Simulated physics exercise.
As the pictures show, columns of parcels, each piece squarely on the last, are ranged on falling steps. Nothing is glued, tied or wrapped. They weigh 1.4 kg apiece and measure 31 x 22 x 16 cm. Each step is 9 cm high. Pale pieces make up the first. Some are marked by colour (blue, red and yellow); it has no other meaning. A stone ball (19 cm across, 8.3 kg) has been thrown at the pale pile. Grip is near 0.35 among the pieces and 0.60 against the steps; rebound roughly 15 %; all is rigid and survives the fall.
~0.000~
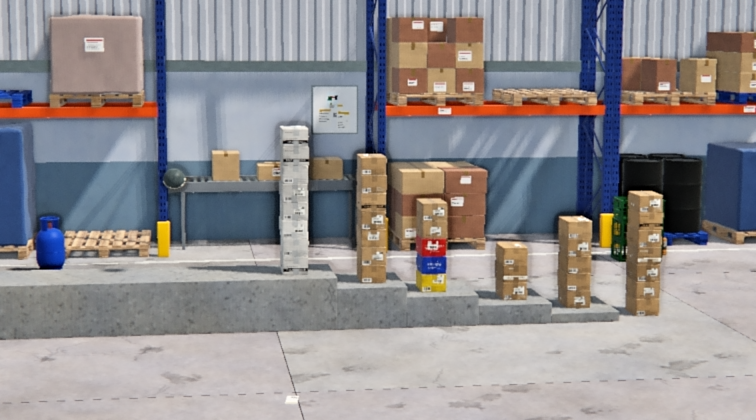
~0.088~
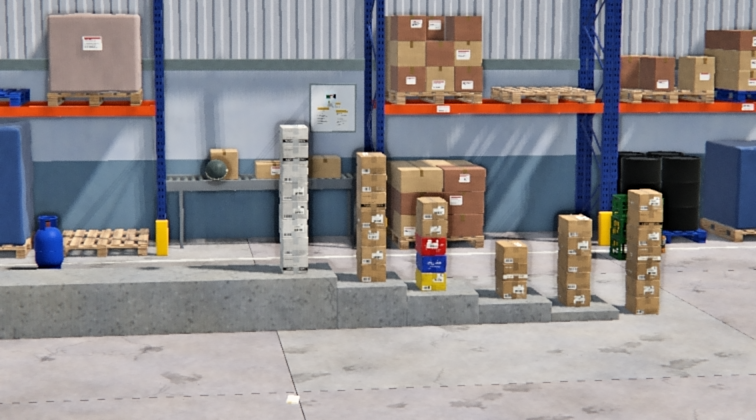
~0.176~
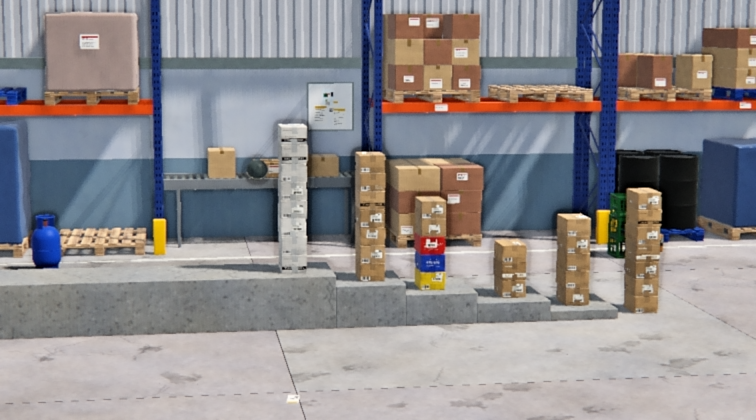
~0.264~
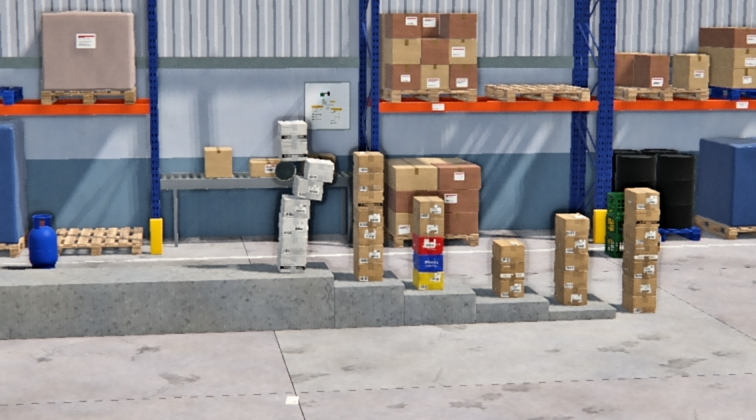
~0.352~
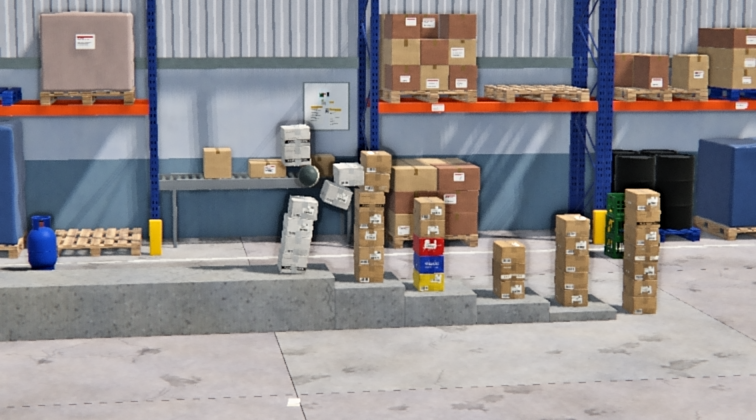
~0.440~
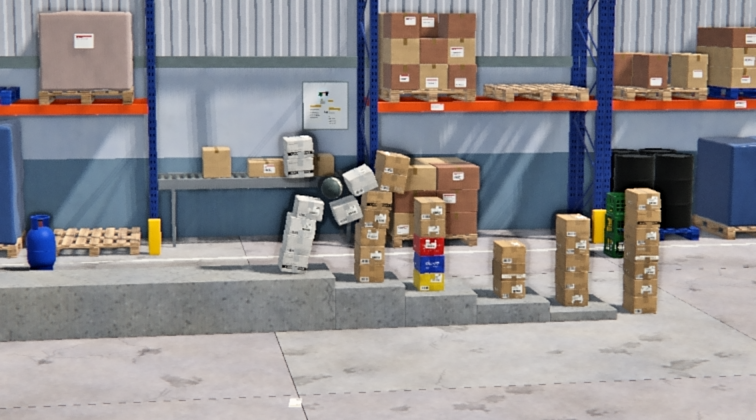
The clip opens on columns of parcels standing on descending steps in a warehouse, as a dark ball flies rightward toward the tall pale stack at left. It strikes the stack's upper part, knocking pale parcels out to the right, and the neighbouring brown column's top begins to lean.
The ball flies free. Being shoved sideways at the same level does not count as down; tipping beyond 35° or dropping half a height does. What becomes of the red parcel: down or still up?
That parcel comes down.
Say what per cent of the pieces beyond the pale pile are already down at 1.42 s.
30 per cent by then.
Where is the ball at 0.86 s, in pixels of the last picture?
Around (394, 235).
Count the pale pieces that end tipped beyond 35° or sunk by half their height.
The count is 7.
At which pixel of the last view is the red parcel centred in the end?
Around (479, 280).
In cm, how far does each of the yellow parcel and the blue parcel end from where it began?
Yellow 5, blue 25.
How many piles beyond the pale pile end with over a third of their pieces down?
3 of them.
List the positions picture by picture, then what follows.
In the first picture (places mark the middle of the side facing us; the camera moves round a little), ball (174, 179) 87 cm from contact, 4.3 m/s; red parcel (434, 248); blue parcel (434, 266); yellow parcel (434, 283); the rest undisturbed.
The second picture shows ball (216, 170) 51 cm from contact, 4.2 m/s; red parcel (434, 247).
The third picture shows ball (257, 170) 14 cm from contact, 4.2 m/s; red parcel (433, 246).
The fourth picture shows ball (285, 171) after contact, 2.3 m/s; red parcel (431, 246); the rest undisturbed.
The fifth picture shows ball (309, 176) after contact, 2.4 m/s; red parcel (432, 247); steepest lean 3°, the parcel at (377, 183); 2 disturbed, none down.
The sixth picture shows ball (332, 188) after contact, 2.8 m/s; red parcel (432, 247); blue parcel (432, 265); yellow parcel (432, 282); steepest lean 9°, the parcel at (393, 183); 5 disturbed, none down.
After 0.86 s, 4 of the pale pile down; 3 of the 27 other parcels down; red parcel leaning 23°.
After 1.42 s, 8 of the pale pile down; 8 of the 27 other parcels down; red parcel leaning 35°, 36 cm lower; blue parcel leaning 31°.
At rest (3.1 s), 7 of the pale pile down; 13 of the 27 other parcels down; red parcel leaning 46°, 35 cm lower; blue parcel leaning 53°, 9 cm lower; yellow parcel shifted 31 mm. As the last picture would show them, middles, red parcel near (479, 280), blue parcel near (456, 271).
